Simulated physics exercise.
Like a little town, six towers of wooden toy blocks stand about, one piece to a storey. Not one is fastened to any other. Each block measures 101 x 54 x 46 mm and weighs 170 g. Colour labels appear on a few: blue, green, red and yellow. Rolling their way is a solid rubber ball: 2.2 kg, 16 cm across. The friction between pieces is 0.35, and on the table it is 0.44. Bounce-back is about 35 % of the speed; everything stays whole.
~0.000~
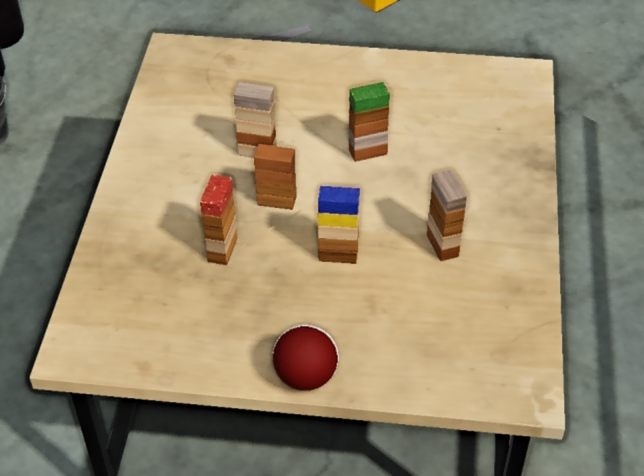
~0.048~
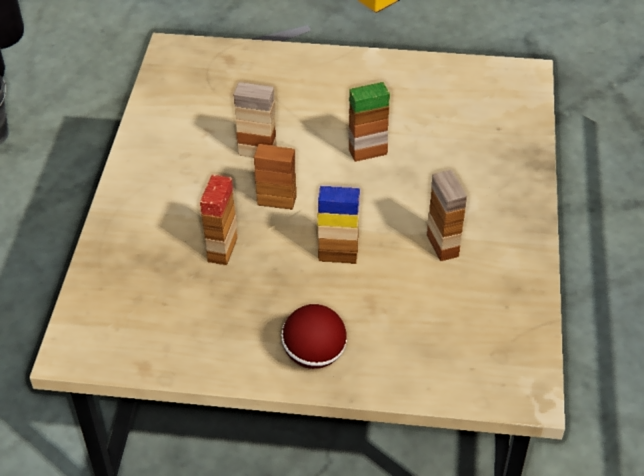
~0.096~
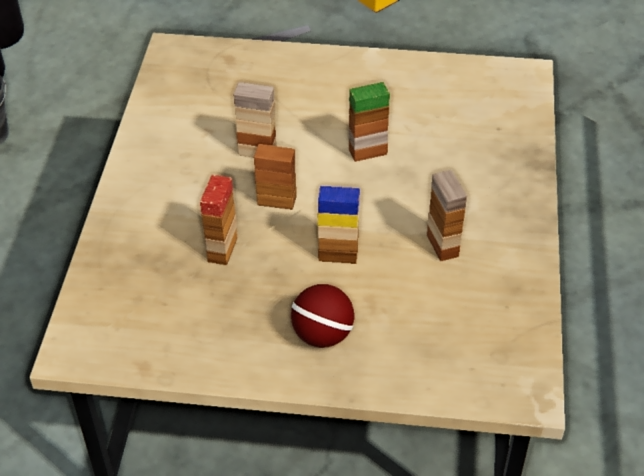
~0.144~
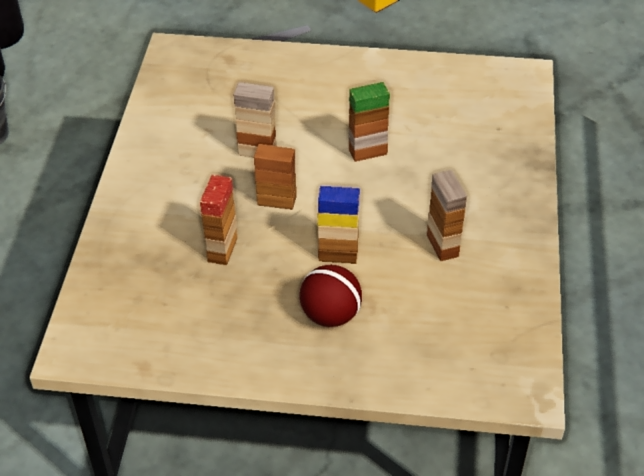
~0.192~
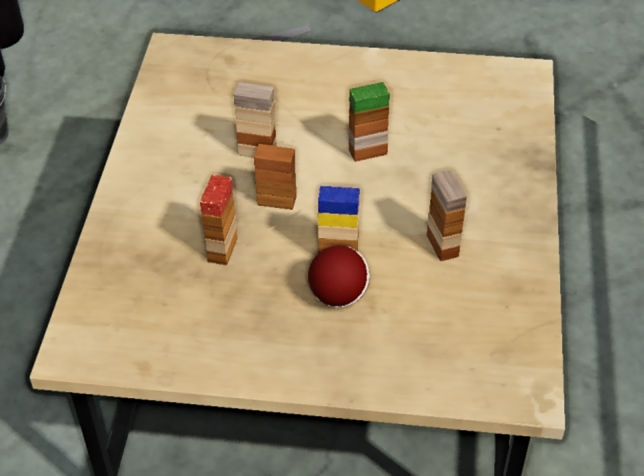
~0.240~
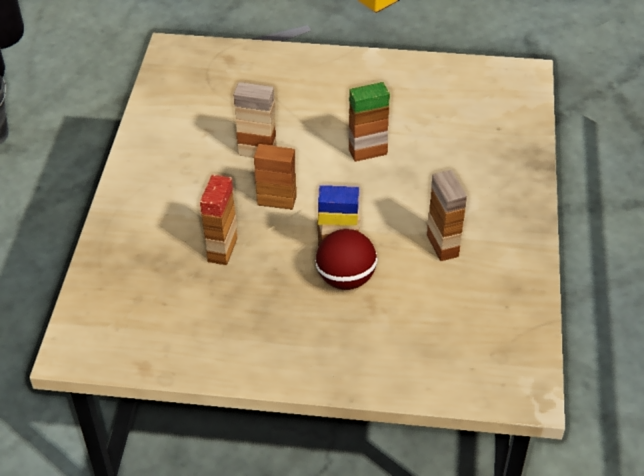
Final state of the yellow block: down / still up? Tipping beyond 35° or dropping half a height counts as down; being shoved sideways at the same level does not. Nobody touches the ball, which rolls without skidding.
Down.
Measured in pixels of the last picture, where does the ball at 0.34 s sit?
(361, 235), more or less.
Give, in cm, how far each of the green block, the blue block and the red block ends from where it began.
About: Green 0, blue 20, red 0.
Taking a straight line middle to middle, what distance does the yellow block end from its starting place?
About 33 cm.
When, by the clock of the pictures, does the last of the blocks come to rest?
Somewhere near 1.0 seconds.
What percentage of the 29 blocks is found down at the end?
Something near 15 percent.
After 0.34 s, ball still moving; 2 of the 29 blocks down; yellow block leaning 55°; blue block leaning 65°, 24 mm lower.
After 0.54 s, ball still moving; 4 of the 29 blocks down; yellow block leaning 23°, 53 mm lower; blue block leaning 27°, 17 cm lower.
At rest (1.3 s), ball rolling away; 4 of the 29 blocks down; yellow block 9 cm lower; blue block on its side; red block unmoved. As the last picture would show them, middles, yellow block near (322, 156), blue block near (319, 239).
